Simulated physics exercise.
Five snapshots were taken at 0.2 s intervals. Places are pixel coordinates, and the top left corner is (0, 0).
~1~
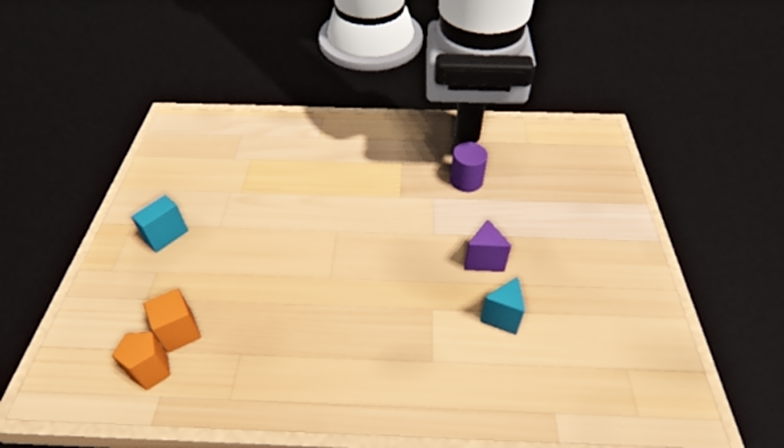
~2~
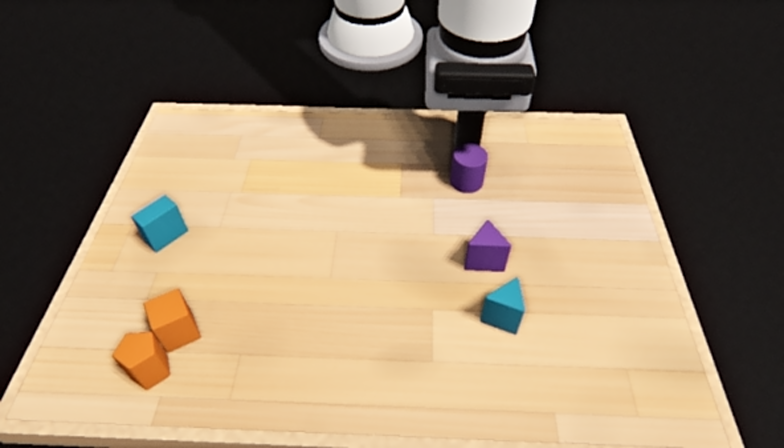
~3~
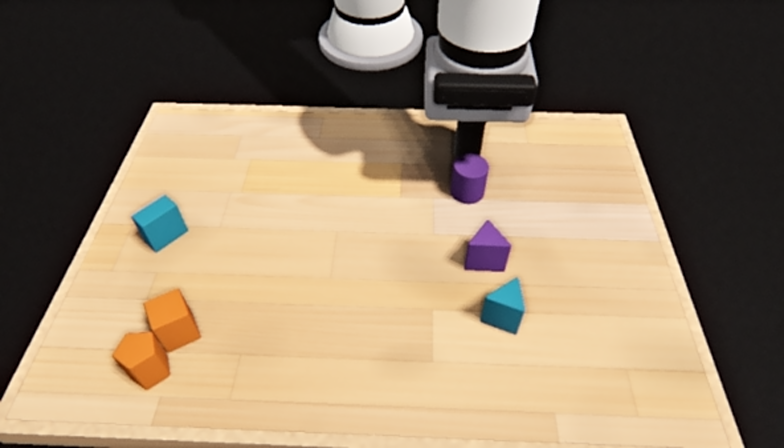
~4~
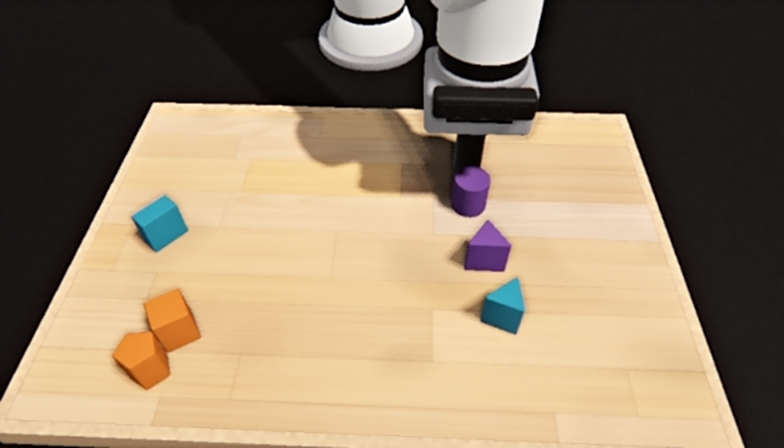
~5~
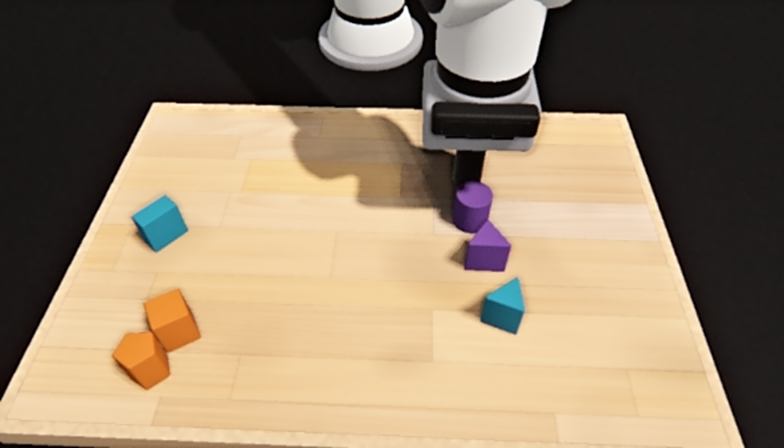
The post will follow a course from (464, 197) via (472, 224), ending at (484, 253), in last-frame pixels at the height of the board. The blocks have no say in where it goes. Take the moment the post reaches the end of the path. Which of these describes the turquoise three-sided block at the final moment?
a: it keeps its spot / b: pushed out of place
(b)
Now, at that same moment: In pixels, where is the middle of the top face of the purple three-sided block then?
I think it will end close to (507, 283).
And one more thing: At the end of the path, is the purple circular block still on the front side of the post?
Yes, that is what happens.
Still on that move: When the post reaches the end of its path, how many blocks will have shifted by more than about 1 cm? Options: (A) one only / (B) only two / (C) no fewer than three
The answer is C.
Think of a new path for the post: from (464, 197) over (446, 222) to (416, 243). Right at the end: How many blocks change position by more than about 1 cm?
I'd say just one block gets shifted by more than about 1 cm.
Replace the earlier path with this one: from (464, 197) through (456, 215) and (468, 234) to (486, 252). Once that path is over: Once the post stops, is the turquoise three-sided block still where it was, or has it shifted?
At the moment the path ends, the turquoise three-sided block no longer stands where it did.
The first path, step by step. Halfway along, post at (475, 208); purple circular block at (486, 223); purple three-sided block at (495, 249), turned 35° clockwise.
At the end, post at (487, 237); purple circular block at (503, 254); purple three-sided block at (507, 283), turned 70° clockwise; turquoise three-sided block at (517, 314), turned 10° anticlockwise.
